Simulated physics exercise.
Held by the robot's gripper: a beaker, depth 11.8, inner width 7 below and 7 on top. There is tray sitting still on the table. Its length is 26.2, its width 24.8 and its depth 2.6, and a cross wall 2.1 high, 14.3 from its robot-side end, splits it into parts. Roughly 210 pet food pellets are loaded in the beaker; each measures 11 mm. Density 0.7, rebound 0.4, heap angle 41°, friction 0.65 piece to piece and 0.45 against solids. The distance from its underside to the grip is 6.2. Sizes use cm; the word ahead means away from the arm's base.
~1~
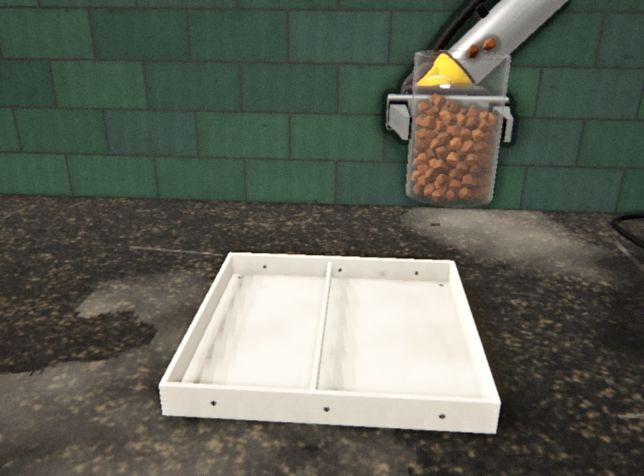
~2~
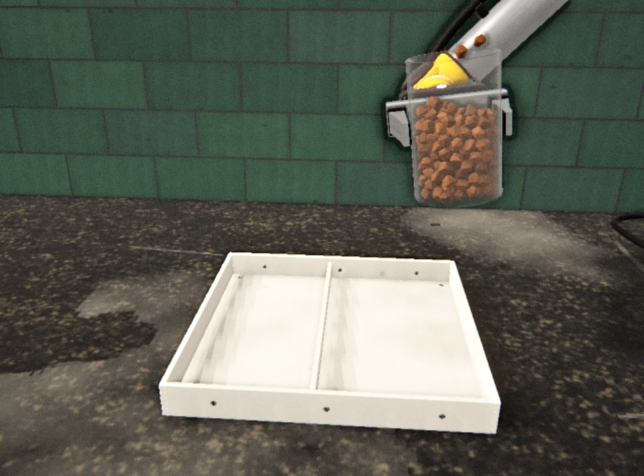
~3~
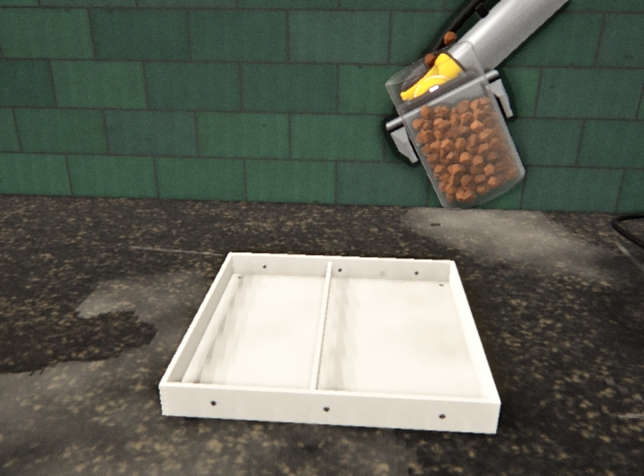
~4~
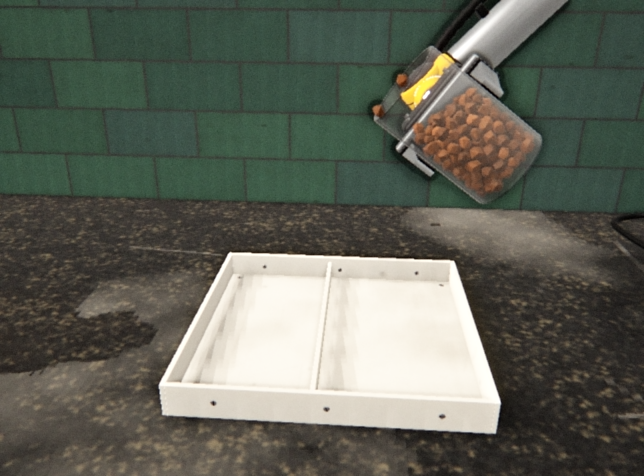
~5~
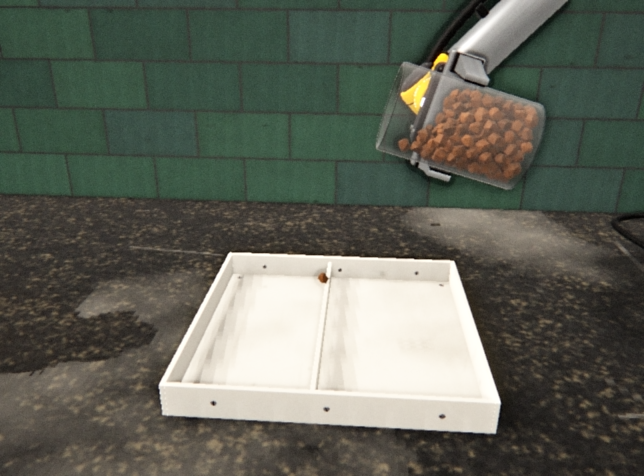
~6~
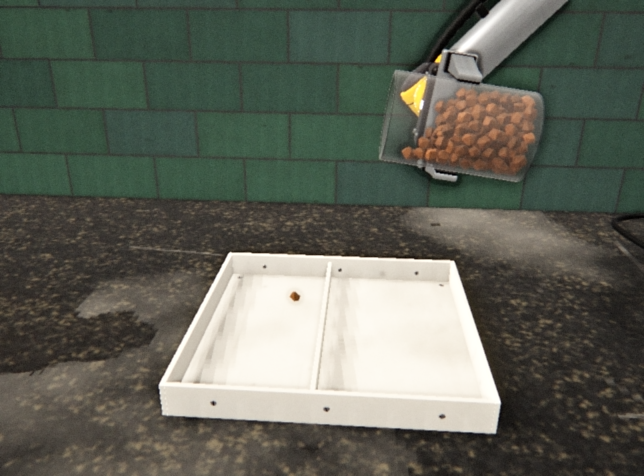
A robot arm tilting a clear beaker of brown pellets onto its side above a divided white tray, one pellet dropping in.
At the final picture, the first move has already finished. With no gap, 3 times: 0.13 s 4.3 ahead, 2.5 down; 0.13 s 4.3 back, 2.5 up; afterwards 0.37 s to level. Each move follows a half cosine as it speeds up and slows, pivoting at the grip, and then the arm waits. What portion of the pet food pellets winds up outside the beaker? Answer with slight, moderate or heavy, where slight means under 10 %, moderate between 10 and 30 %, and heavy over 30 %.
Moderate, between 10 and 30 %.
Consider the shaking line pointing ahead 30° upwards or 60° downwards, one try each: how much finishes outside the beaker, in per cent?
First try some 70 %, second try some 0 %.
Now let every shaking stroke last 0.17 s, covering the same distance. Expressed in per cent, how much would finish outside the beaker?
About 5 per cent in that case.
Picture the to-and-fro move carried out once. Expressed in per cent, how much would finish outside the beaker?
It would come to around 10 %.
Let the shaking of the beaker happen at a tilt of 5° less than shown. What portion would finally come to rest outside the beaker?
In that case some 5 per cent.
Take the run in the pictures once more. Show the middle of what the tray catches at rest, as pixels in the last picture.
Middle point: About (333, 337).
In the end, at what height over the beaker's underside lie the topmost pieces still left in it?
Roughly 8.5 centimetres.
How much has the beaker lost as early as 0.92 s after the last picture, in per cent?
Share gone by then: Near 15 %.
Then, 0.46 s after the last picture, tilted 82° forward, highest piece 22 above the table; 196 in the beaker, 10 in the far-side part, 3 in the robot-side part, 3 in flight or on a rim.
Then, 0.92 s after the last picture, tilted 56° forward, highest piece 23 above the table; 183 in the beaker, 15 in the robot-side part, 13 in the far-side part, 1 on the table or floor.
Then, 1.35 s after the last picture, level, highest piece 24 above the table; 183 in the beaker, 15 in the robot-side part, 13 in the far-side part, 1 on the table or floor.
Then, 2.40 s after the last picture, level, highest piece 24 above the table; 183 in the beaker, 15 in the robot-side part, 13 in the far-side part, 1 on the table or floor.
Final count, 183 in the beaker, 15 in the robot-side part, 13 in the far-side part, 1 on the table or floor. That is 14 % outside the beaker.
